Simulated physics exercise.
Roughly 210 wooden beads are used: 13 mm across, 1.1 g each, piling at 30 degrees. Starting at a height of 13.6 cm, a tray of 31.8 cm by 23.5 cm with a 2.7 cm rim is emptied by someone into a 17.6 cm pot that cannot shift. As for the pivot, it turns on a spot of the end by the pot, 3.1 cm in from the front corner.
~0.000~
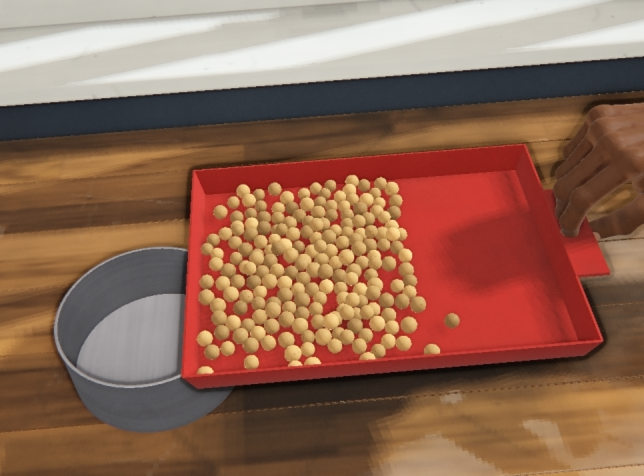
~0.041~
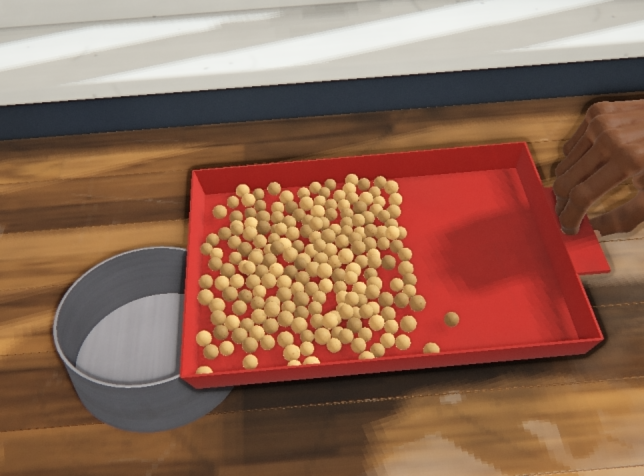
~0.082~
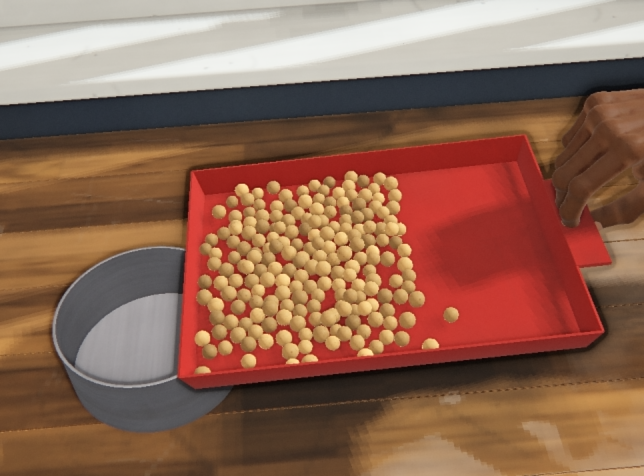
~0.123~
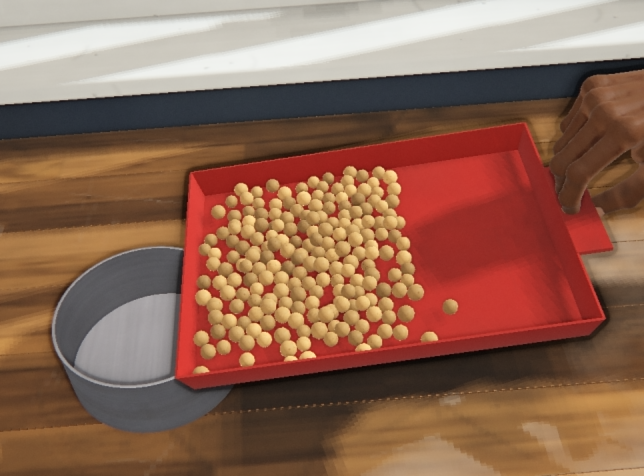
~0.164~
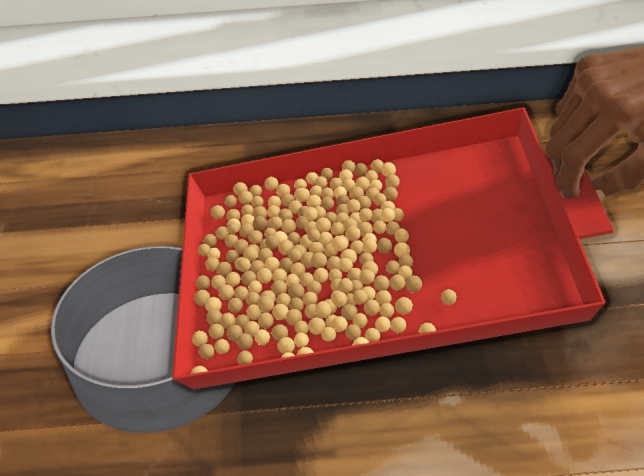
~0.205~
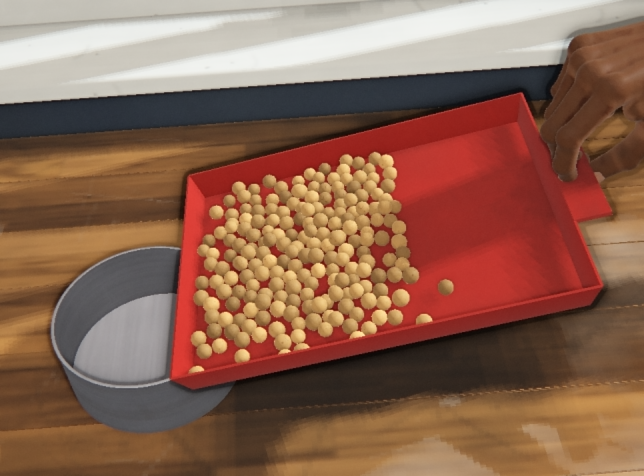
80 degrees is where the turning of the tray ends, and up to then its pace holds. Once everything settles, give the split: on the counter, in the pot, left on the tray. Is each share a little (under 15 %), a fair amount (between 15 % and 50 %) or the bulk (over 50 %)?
Counter: A fair amount; pot: The bulk; tray: A little.
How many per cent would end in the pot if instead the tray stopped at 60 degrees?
About 15 in a hundred would end up in the pot.
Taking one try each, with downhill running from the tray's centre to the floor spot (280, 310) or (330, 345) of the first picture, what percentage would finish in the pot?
Some 15 and 0 per cent.
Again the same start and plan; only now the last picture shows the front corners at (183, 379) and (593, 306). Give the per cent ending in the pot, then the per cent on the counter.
Final per cent - pot 0, counter 100.
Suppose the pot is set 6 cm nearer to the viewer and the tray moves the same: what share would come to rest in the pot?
Expect something close to 60 per cent.
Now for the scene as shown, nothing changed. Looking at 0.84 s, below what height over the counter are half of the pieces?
Height: Around 20 cm.
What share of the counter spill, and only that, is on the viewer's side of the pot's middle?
I'd put it at around 50 per cent.
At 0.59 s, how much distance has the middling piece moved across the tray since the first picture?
About 3 cm.
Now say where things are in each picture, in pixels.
Tray tilt 0 degrees, front corners at (192, 368) and (590, 334); middle of the pieces at (314, 270); pot at (147, 312), in the first picture.
Tray tilt 1 degrees, front corners at (191, 368) and (590, 332); middle of the pieces at (313, 269), in the second picture.
Tray tilt 2 degrees, front corners at (189, 368) and (591, 325); middle of the pieces at (312, 267), in the third picture.
Tray tilt 5 degrees, front corners at (186, 368) and (592, 312), lowest corner left back; middle of the pieces at (310, 264), in the fourth picture.
Tray tilt 9 degrees, front corners at (183, 369) and (591, 297), lowest corner left back; middle of the pieces at (309, 260), in the fifth picture.
Tray tilt 12 degrees, front corners at (180, 369) and (589, 281), lowest corner left back; middle of the pieces at (306, 256); pot at (144, 311). The tray's pace is about 85 degrees a second, in the sixth picture.
Then, at 0.59 s, tilt 45 degrees; the tray holds 100 %, the pot 0 %.
Then, at 0.84 s, tilt 67 degrees; the tray holds 95 %, the pot 0 %.
Then, at 1.21 s, tilt 80 degrees; the tray holds 45 %, the pot 35 %.
In the end, at 2.6 s, counter 25 %, pot 75 %, tray 0 %.
